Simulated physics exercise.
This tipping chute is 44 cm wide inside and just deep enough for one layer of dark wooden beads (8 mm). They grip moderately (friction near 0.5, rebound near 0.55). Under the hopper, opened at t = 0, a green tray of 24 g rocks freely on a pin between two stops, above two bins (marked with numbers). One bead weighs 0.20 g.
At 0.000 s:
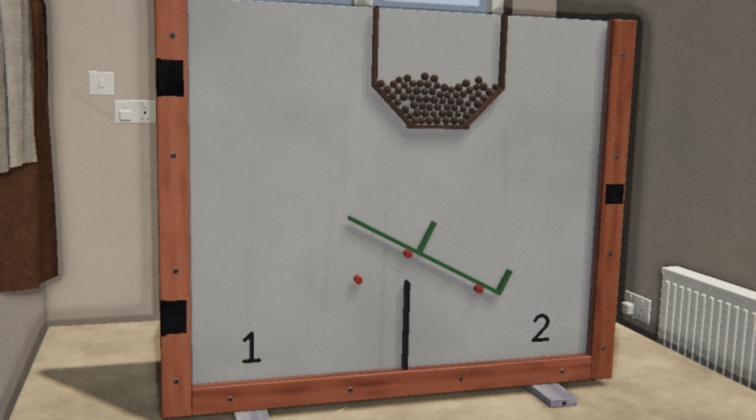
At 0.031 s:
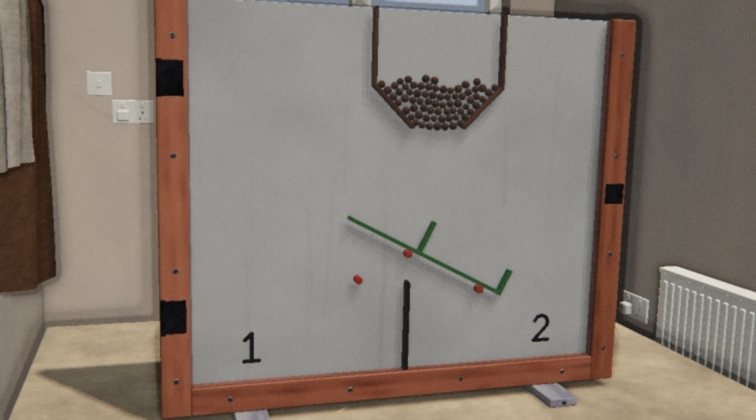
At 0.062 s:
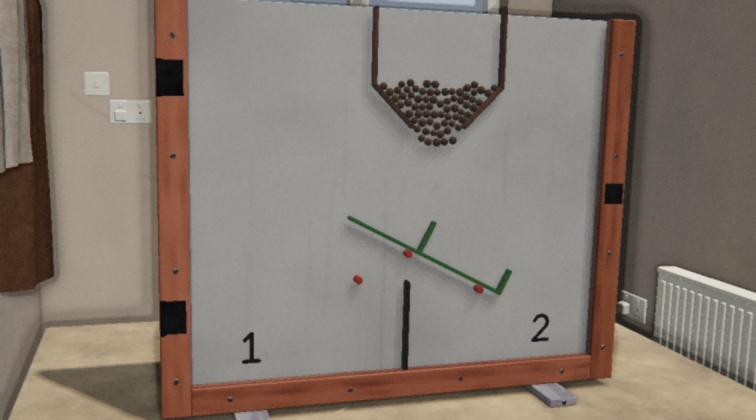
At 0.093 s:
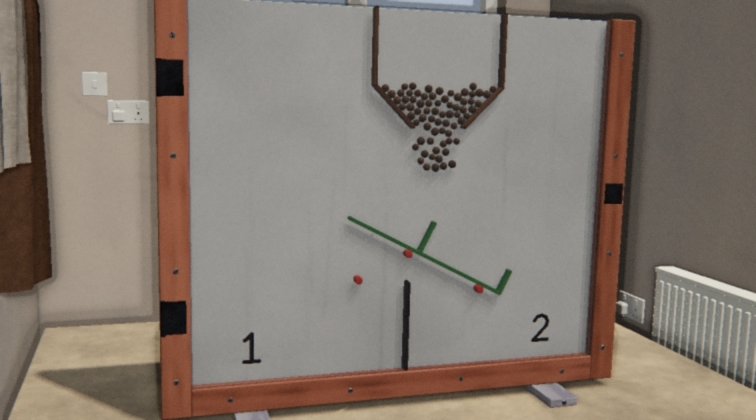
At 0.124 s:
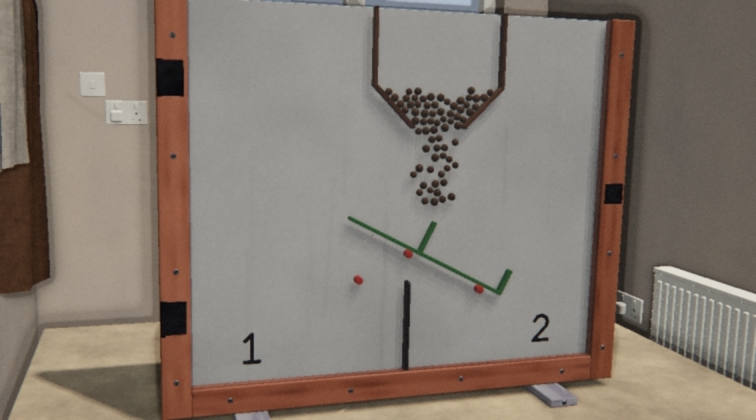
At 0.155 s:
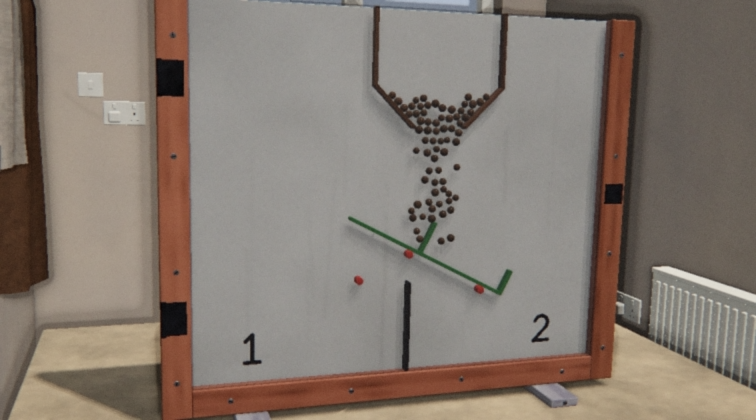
In an upright wooden-framed case in a room, dark beads poured from the hopper's open bottom in a loose stream and reached the upright on the green tray, which stayed slanted down to the right.
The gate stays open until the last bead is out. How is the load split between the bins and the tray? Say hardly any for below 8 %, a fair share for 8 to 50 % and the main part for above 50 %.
Bin 1 hardly any. Bin 2 a fair share. Tray the main part.
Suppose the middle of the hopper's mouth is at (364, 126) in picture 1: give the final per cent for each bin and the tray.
Bin 1: 35; bin 2: 5; tray: 60.
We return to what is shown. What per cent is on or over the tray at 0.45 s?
About 90 per cent.
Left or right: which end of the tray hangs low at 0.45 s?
Its right end is down.
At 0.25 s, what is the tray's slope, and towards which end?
Some 25° with the right end low.
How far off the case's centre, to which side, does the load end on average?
About 6 cm to the right.
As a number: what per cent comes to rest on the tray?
Roughly 80 per cent.
After 0.45 s 100 % have left the hopper; tray right end down 27°; on or over it 90 %, past it to the left 0 %, to the right 10 %.
After 0.80 s 100 % have left the hopper; tray right end down 27°; on or over it 80 %, past it to the left 0 %, to the right 20 %.
All still by 1.8 s, bin 1, 0 %, bin 2, 20 %, tray, 80 %; tray right end down 27°.
